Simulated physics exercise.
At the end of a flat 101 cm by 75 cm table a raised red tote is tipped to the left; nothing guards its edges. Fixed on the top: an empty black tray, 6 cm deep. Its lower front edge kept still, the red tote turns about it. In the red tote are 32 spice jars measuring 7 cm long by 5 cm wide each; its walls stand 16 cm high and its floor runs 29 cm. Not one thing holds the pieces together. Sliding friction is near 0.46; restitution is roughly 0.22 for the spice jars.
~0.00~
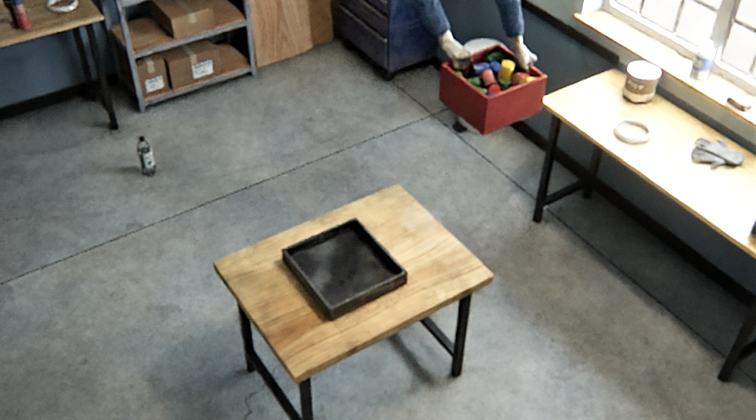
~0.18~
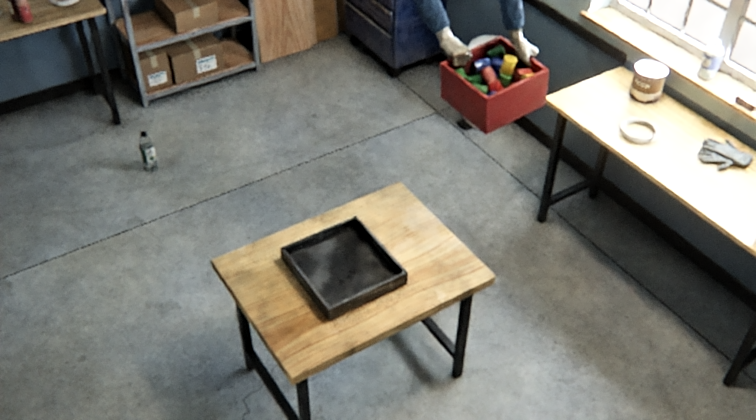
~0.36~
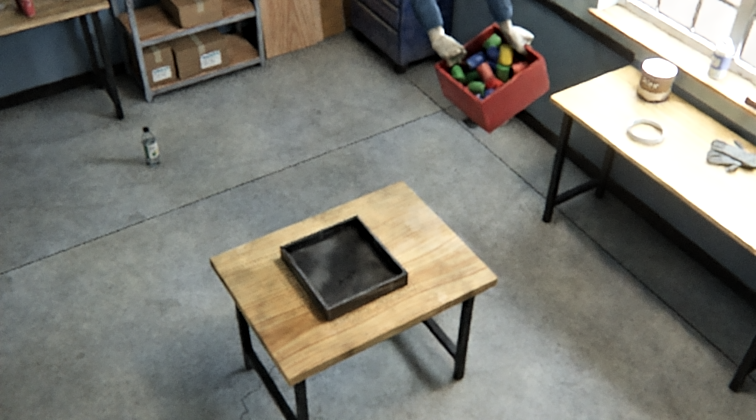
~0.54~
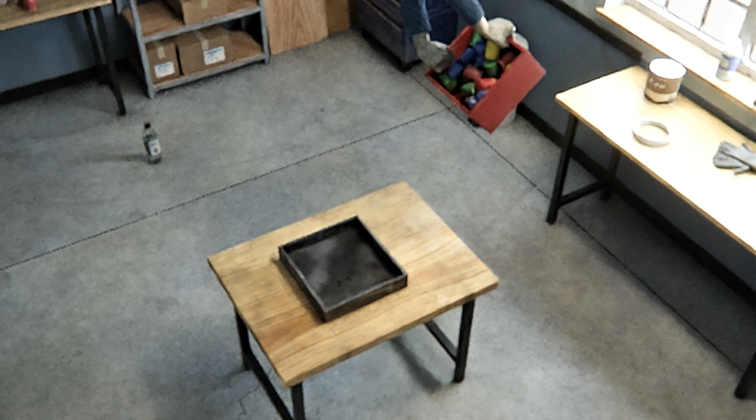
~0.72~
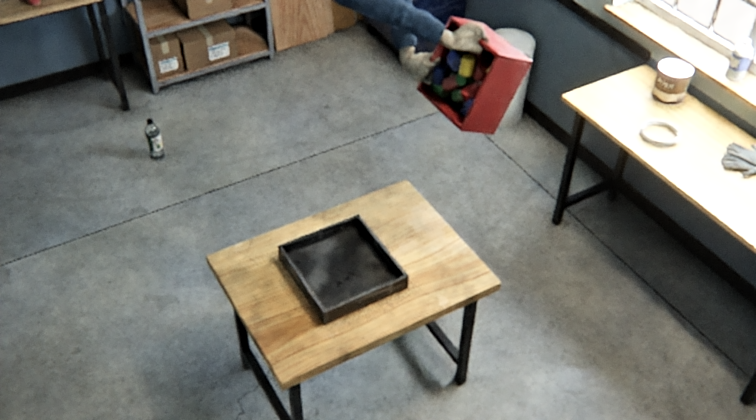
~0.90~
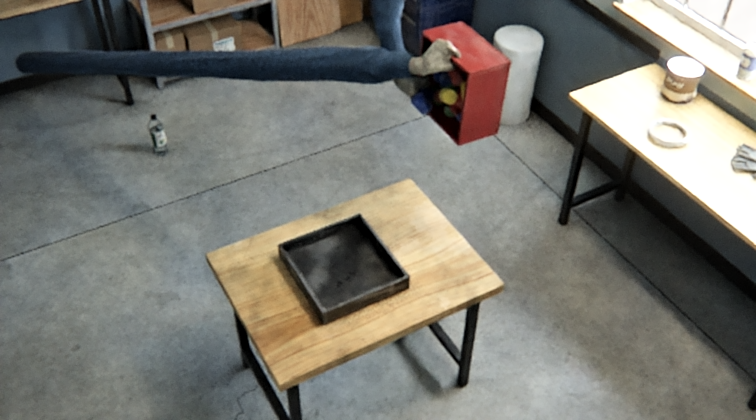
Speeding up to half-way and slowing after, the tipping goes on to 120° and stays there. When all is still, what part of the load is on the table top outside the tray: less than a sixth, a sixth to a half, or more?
Between a sixth and a half of the spice jars end on the table top outside the tray.
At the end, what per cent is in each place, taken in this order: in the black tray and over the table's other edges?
Roughly 45 % for the first place and 20 % for the second.
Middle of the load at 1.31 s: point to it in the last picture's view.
I'd put it close to (412, 171).
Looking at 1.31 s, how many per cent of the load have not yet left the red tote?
I'd say close to 30 in a hundred.
After 1.31 s, tilt 119°; 10 still in the red tote, 5 in the black tray, 5 on the table top outside the tray and 12 in the air.
After 1.81 s, tilt 120°; 14 in the black tray, 14 on the table top outside the tray and 4 in the air.
After 2.53 s, tilt 120°; 15 in the black tray, 14 on the table top outside the tray and 3 over the table's other edges.
When it is over (at 3.44 s), 15 in the black tray, 10 on the table top outside the tray and 7 over the table's other edges. Asked share, 10 of 32, 31 per cent.
